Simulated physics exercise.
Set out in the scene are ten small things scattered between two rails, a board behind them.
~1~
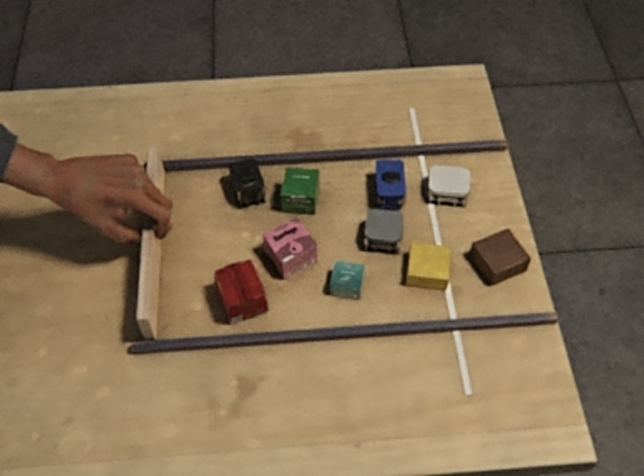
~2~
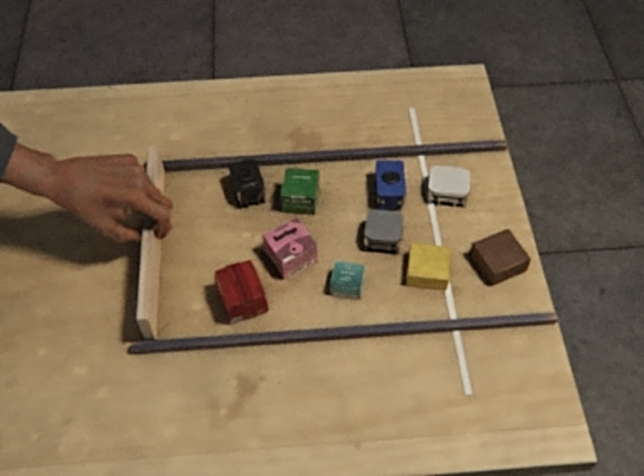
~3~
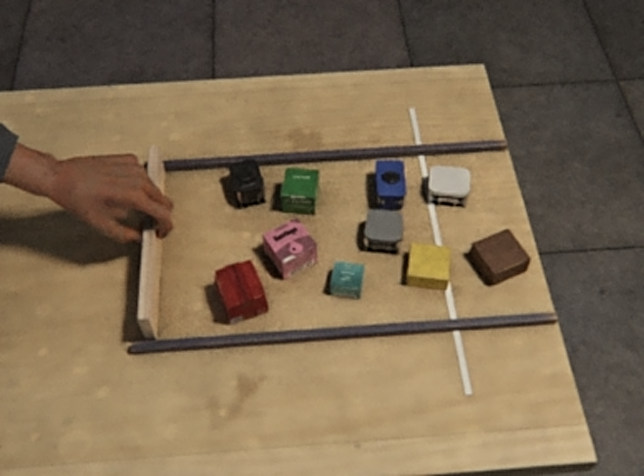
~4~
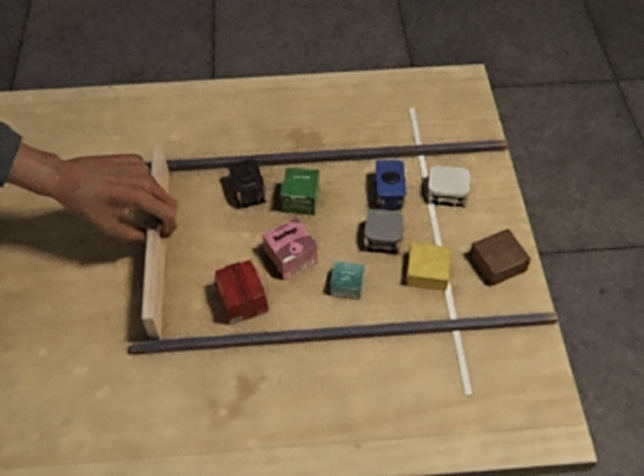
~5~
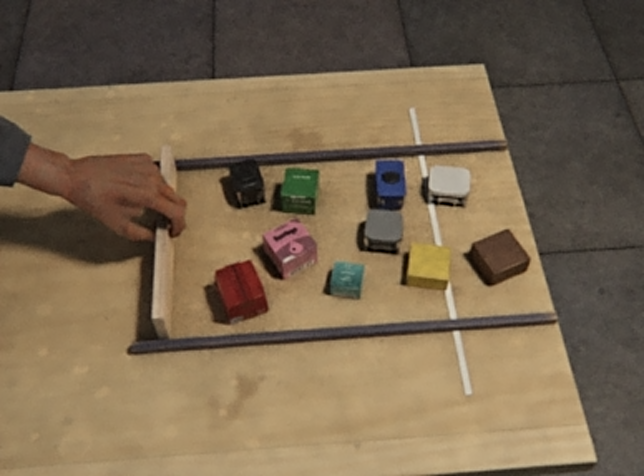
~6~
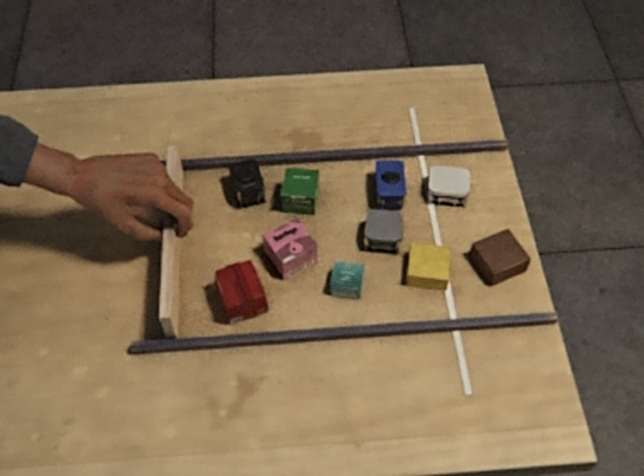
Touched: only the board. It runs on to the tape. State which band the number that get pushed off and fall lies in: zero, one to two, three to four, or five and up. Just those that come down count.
A couple at most slip off, not zero.
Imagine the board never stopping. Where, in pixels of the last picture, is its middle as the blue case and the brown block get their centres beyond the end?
With the blue case it sits around (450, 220), with the brown block around (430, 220).
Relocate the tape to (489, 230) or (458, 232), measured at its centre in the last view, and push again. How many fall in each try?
Down on the floor: 6 and 3.
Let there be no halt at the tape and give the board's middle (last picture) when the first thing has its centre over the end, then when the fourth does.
Around (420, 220); afterwards around (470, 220).
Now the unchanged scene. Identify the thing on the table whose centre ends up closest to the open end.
That's the blue case.
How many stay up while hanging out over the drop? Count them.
I count 0 overhanging.
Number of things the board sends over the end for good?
Result - number fallen: 2.
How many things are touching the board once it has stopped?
It ends up touching 3.
Early on, none off yet; brown block at rest near (500, 257); white case at rest near (448, 187); yellow block at rest near (429, 266).
Finally, the number that fall off is one or two; lost, white case and brown block.
